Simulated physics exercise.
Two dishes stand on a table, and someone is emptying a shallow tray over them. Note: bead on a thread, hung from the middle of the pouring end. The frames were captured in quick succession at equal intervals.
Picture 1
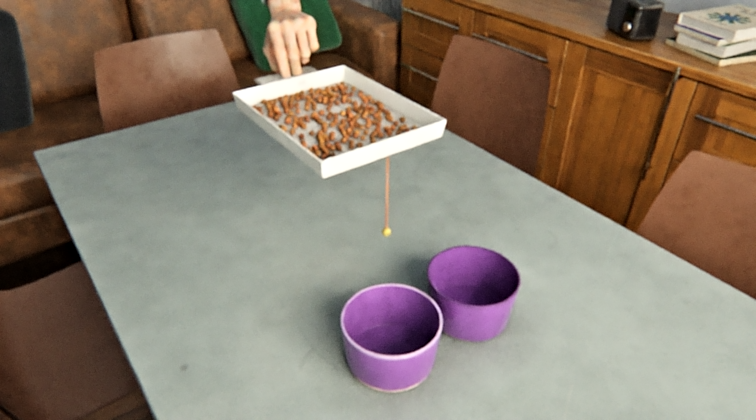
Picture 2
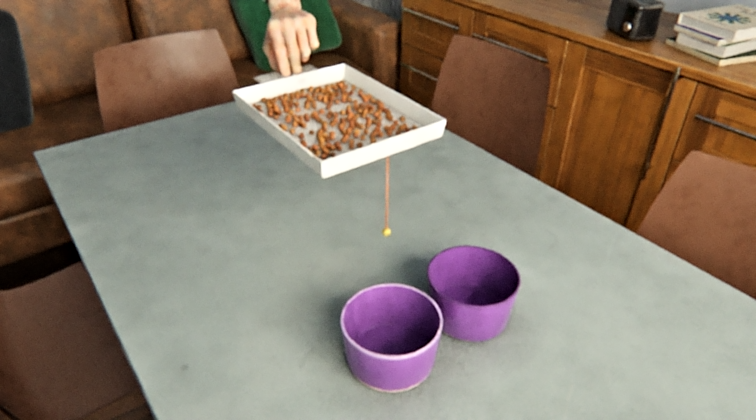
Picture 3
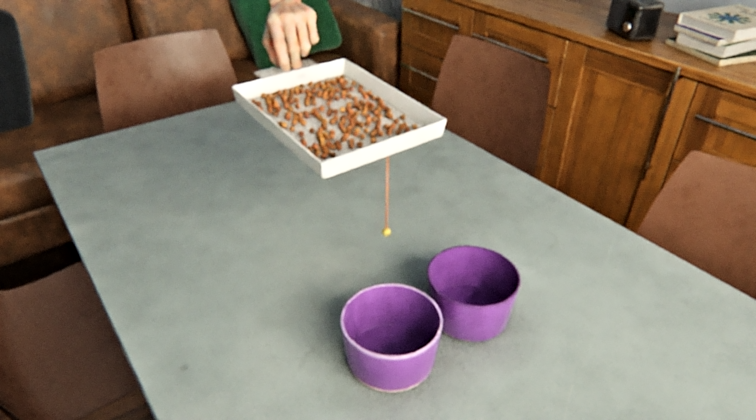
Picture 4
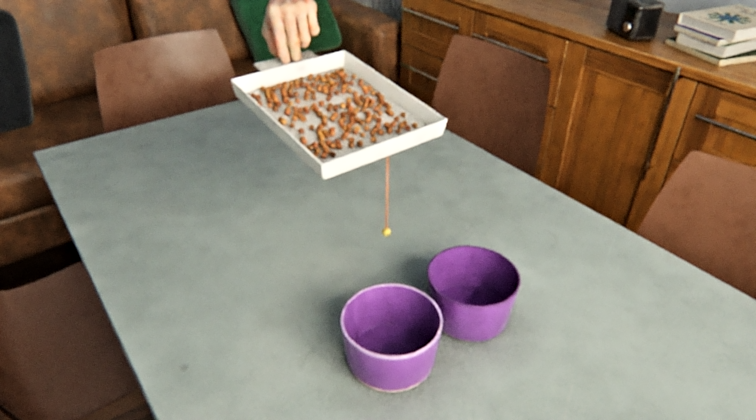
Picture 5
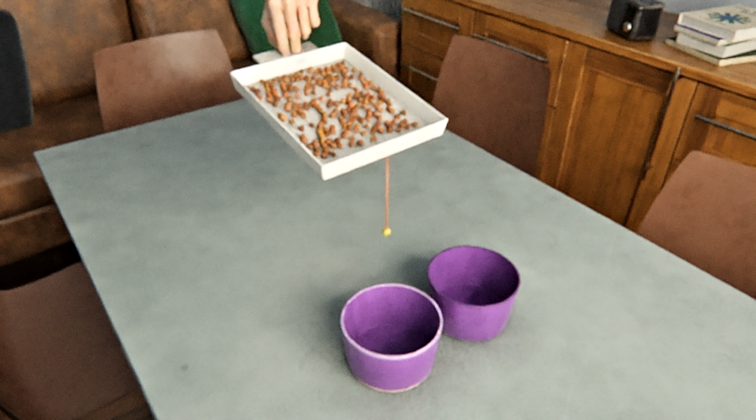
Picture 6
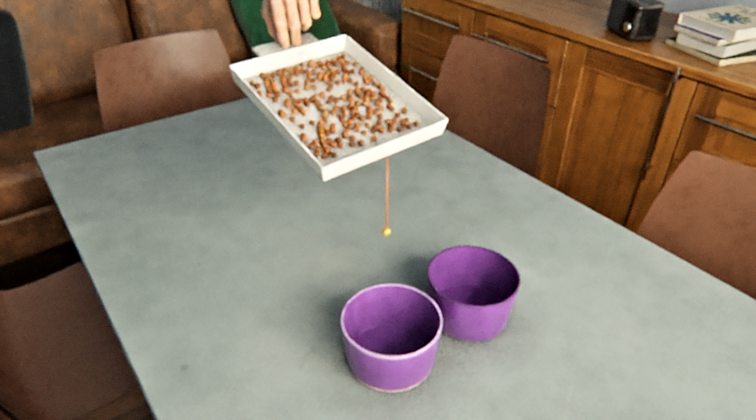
A shallow white tray of small orange-brown pieces is held by a hand in a green sleeve above a grey table, seen from above at an angle in a room with brown chairs, a sofa and a wooden cabinet. Two purple dishes stand below, near a yellow bead hanging on a thread. The hand slowly raises the tray's far end, its near edge dipping slightly left, while the camera stays still.
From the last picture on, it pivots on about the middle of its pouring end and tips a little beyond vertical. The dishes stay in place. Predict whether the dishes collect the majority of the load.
They collect only a minority.
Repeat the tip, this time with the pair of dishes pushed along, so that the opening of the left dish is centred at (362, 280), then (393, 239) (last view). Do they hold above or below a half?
In order, they'd catch a major share, and next a minor share.
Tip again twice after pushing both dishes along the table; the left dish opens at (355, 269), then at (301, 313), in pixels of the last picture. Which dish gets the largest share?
One: The left one. Two: The right one.
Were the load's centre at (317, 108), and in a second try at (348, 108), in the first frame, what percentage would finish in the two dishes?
The first start gives 10 percent and the second 10 percent.
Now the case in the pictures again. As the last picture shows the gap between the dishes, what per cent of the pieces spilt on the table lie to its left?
Estimate: About 90 per cent.
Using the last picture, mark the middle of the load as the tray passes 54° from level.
The middle of the pieces shows up near (361, 146).
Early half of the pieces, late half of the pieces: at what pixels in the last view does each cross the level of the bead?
I'd put it at roughly (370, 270), and after that at roughly (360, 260).
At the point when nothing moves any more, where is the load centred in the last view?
Near (372, 317).
Soon, tray tipped steeply; nearly all on the tray; a stray few in the air.
A while on, tray tipped right over; nearly all on the tray; a stray few in the left dish; a stray few outside both.
Towards the end, tray tipped past a quarter turn; a small part in the left dish; a small part in the right dish; most outside both.
Finally, tray tipped past a quarter turn; a small part in the left dish; a small part in the right dish; most outside both.
